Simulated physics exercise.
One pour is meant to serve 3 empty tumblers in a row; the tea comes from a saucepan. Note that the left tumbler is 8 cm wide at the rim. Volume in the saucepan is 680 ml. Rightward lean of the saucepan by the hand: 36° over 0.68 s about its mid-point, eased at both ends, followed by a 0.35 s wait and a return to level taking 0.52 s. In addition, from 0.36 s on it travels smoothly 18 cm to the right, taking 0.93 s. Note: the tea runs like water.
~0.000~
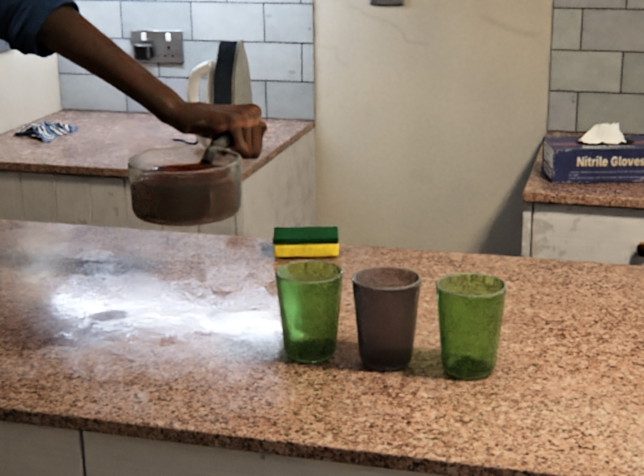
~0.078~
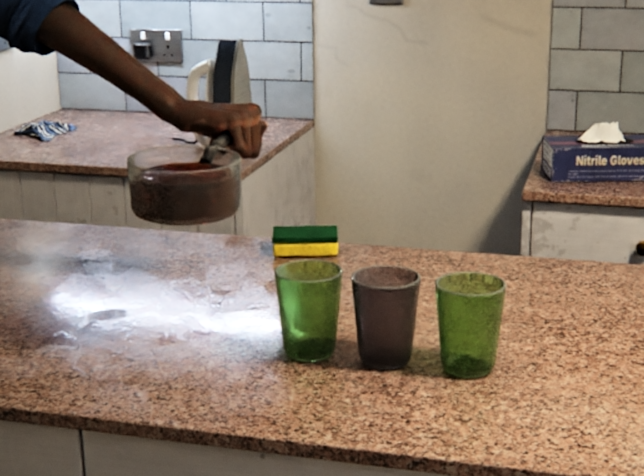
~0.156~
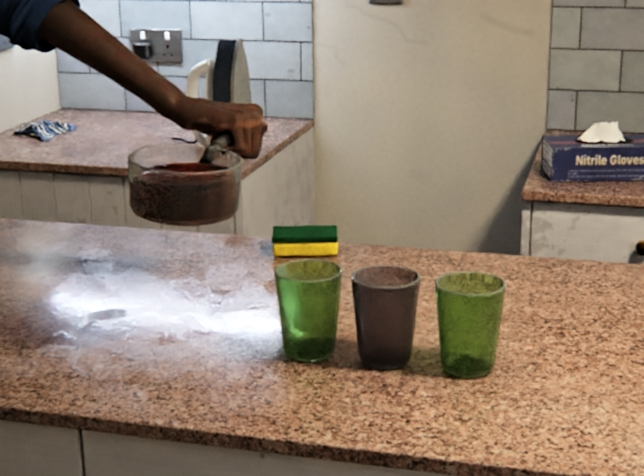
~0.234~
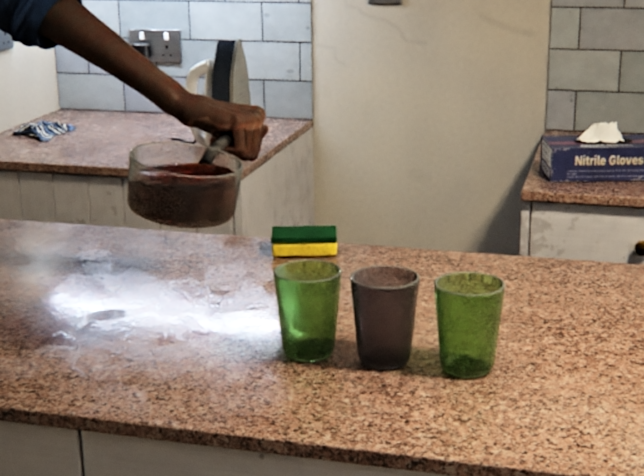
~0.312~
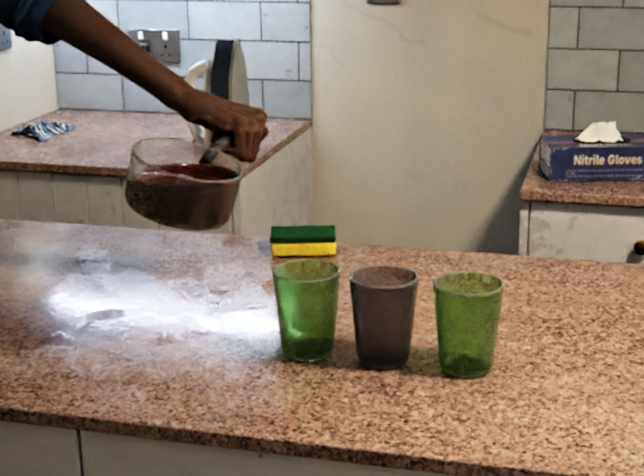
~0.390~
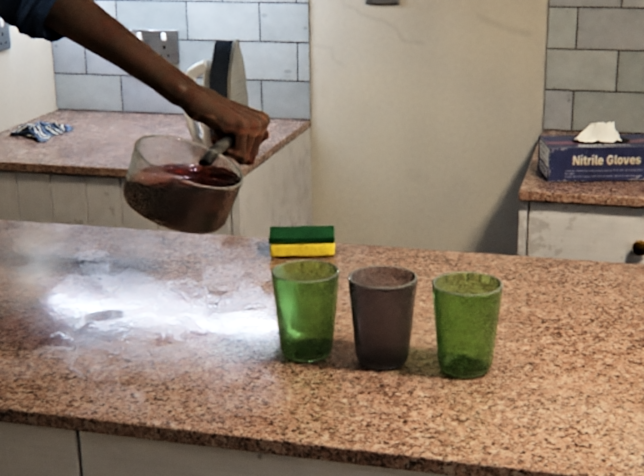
A hand holding a glass saucepan of dark reddish liquid gradually tilts it rightward above a speckled counter with three tumblers.
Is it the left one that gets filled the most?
No, the middle one gets the most.
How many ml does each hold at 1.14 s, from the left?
From the left: Around 20 ml, then around 110 ml, then around 0 ml.
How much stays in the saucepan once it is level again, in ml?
I'd say some 440 ml.
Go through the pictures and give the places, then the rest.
Tilt 0°; pouring edge (237, 163); surface from (138, 172) to (237, 178); the left tumbler's rim runs from (278, 271) to (341, 276); the middle tumbler's rim runs from (354, 277) to (419, 282); the right tumbler's rim runs from (437, 283) to (505, 289), in the first picture.
Tilt 1°; pouring edge (237, 164); surface from (138, 171) to (236, 178), in the second picture.
Tilt 4°; pouring edge (238, 167); surface from (138, 171) to (237, 178), in the third picture.
Tilt 10°; pouring edge (238, 172); surface from (138, 171) to (237, 179), in the fourth picture.
Tilt 16°; pouring edge (239, 178); surface from (136, 172) to (237, 179), in the fifth picture.
Tilt 22°; pouring edge (239, 185); surface from (134, 172) to (240, 180), in the sixth picture.
By 0.69 s the tilt is 36° and from the left they hold 0 ml, 0 ml, 0 ml, the saucepan 640 ml, and 0 ml is on the worktop.
By 0.91 s the tilt is 36° and from the left they hold 20 ml, 15 ml, 0 ml, the saucepan 540 ml, and 15 ml is on the worktop.
By 1.14 s the tilt is 32° and from the left they hold 20 ml, 110 ml, 0 ml, the saucepan 460 ml, and 30 ml is on the worktop.
By 1.39 s the tilt is 7° and from the left they hold 20 ml, 115 ml, 0 ml, the saucepan 445 ml, and 90 ml is on the worktop.
At rest from the left they hold 20 ml, 120 ml, 0 ml, the saucepan 445 ml, and 95 ml is on the worktop.
